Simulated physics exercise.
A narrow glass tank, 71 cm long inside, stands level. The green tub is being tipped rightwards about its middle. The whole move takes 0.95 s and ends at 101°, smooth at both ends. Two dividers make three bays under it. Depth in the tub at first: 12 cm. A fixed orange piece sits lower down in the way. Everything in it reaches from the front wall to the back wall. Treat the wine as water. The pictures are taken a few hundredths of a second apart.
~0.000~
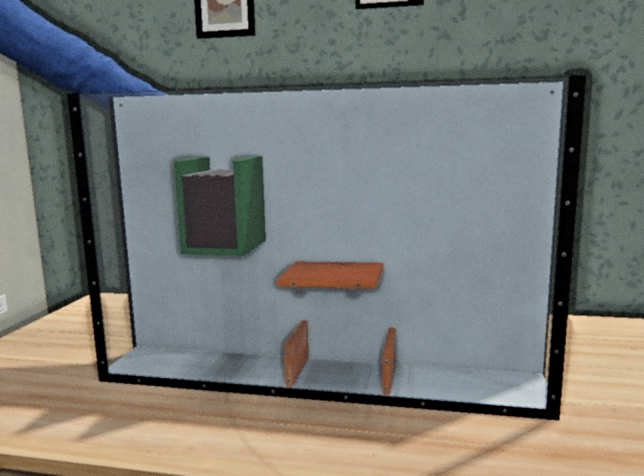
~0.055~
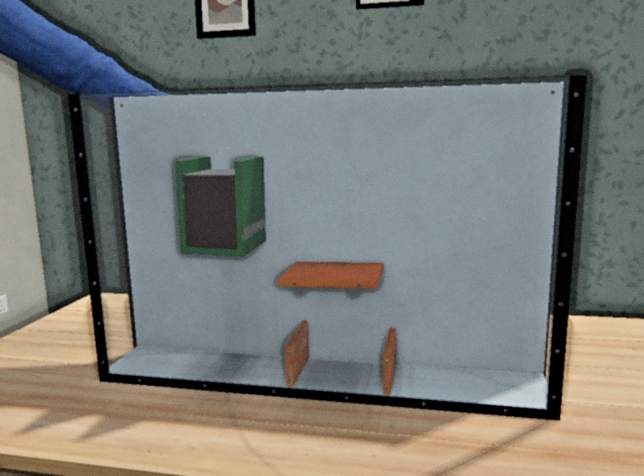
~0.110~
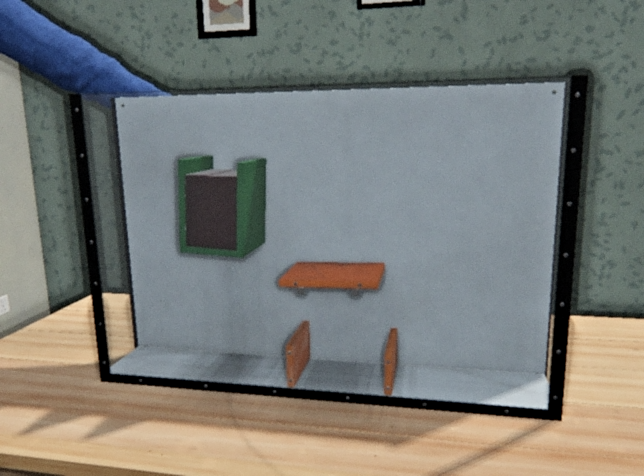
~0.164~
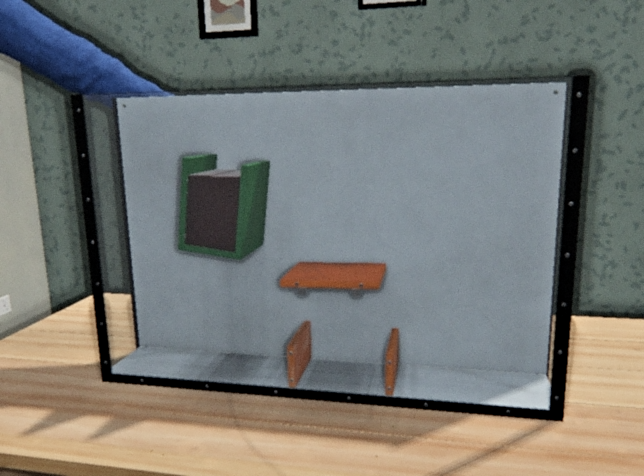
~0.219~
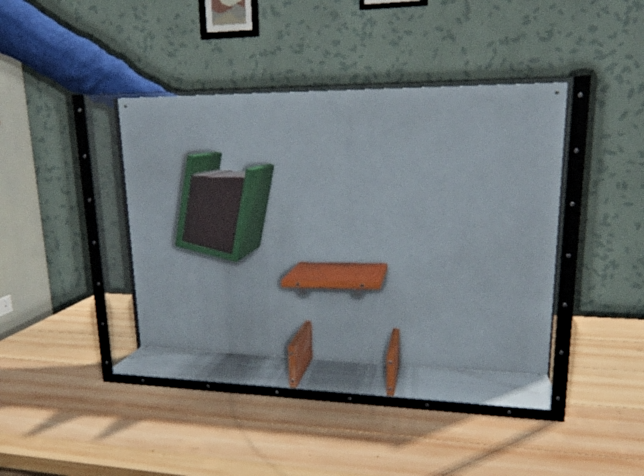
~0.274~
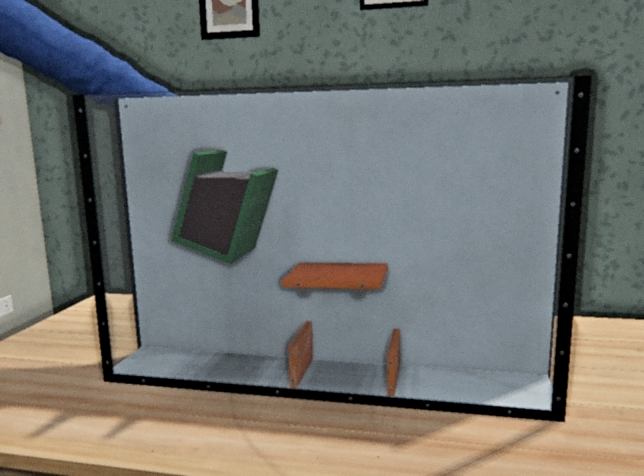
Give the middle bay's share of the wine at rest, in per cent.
Close to 5 per cent of it.
After 0.48 s 100 per cent has yet to come down; below, left 0, middle 0, right 0.
After 0.74 s 99 per cent has yet to come down; below, left 0, middle 0, right 0.
After 1.08 s 53 per cent has yet to come down; below, left 19, middle 0, right 27.
In the end the left bay holds 29, the middle 3 and the right 67 per cent.
